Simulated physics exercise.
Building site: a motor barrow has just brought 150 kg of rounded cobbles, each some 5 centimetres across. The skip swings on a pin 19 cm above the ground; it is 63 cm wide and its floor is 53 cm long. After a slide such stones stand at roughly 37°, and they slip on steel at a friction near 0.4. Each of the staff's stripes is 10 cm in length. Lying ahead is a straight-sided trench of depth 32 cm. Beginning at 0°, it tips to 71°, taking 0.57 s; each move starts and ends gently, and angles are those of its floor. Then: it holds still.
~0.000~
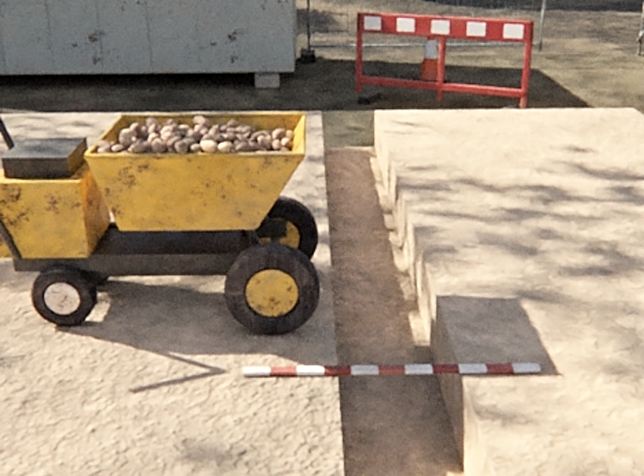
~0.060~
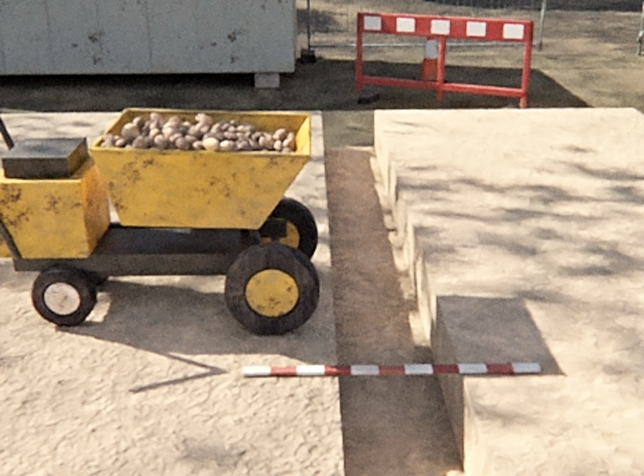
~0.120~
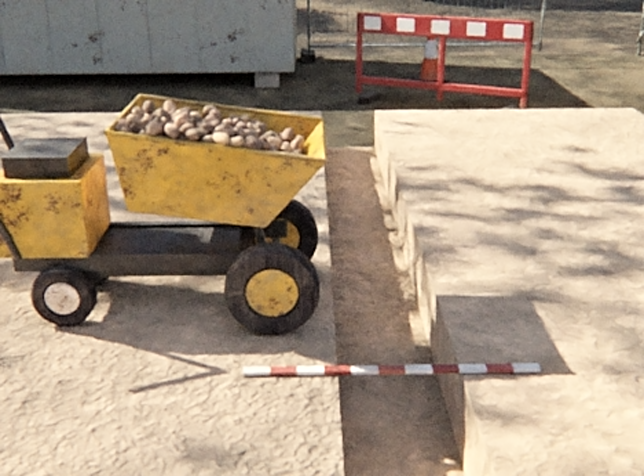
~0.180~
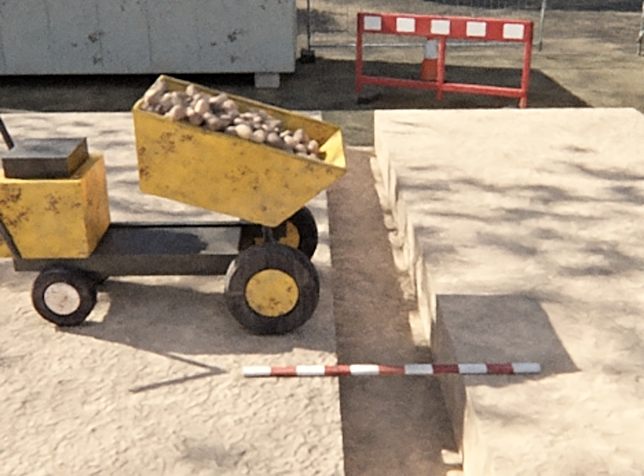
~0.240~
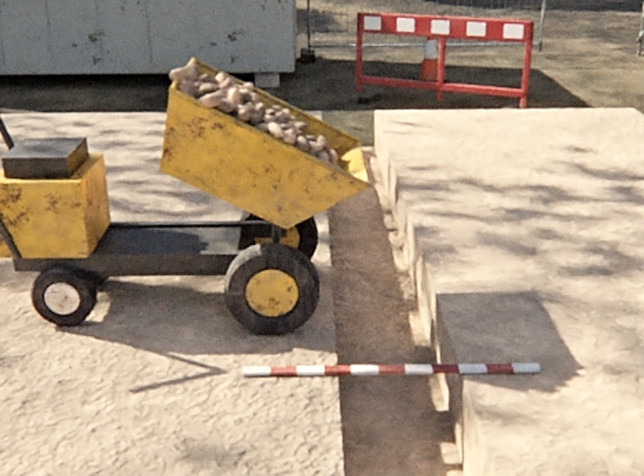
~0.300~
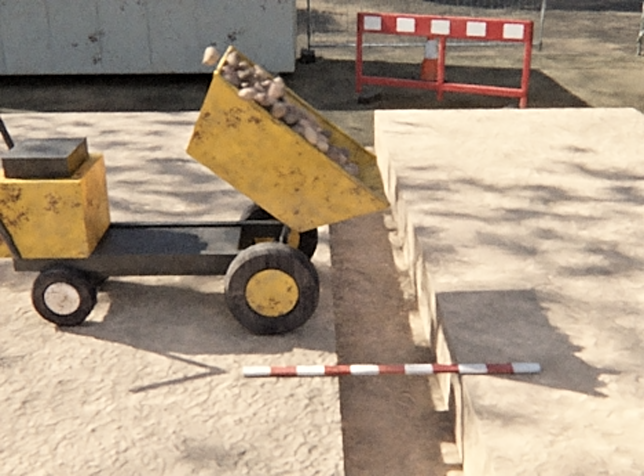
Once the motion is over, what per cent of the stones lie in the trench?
25 %.
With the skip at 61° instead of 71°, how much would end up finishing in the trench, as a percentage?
Some 15% would finish there.
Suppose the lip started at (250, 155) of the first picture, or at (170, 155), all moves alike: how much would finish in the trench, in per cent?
Near 55 and near 90 percent.
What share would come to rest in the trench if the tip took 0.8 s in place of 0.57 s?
In that case, around 35%.
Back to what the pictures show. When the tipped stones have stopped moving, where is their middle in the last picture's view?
Their centre sits close to (504, 291).
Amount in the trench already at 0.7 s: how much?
I'd put it near 5 per cent.
After 0.4 s the floor is at 60°; 100 % in the skip; the foremost stones are at (395, 212).
After 0.7 s the floor is at 71°; 61 % in the skip, 4 % in the trench, 35 % past the trench; the foremost stones are at (508, 290).
After 1.0 s the floor is at 71°; 17 % in the skip, 7 % in the trench, 76 % past the trench; the foremost stones are past the picture's edge.
After 3.0 s the floor is at 71°; 0 % in the skip, 25 % in the trench, 75 % past the trench; the foremost stones are past the picture's edge.
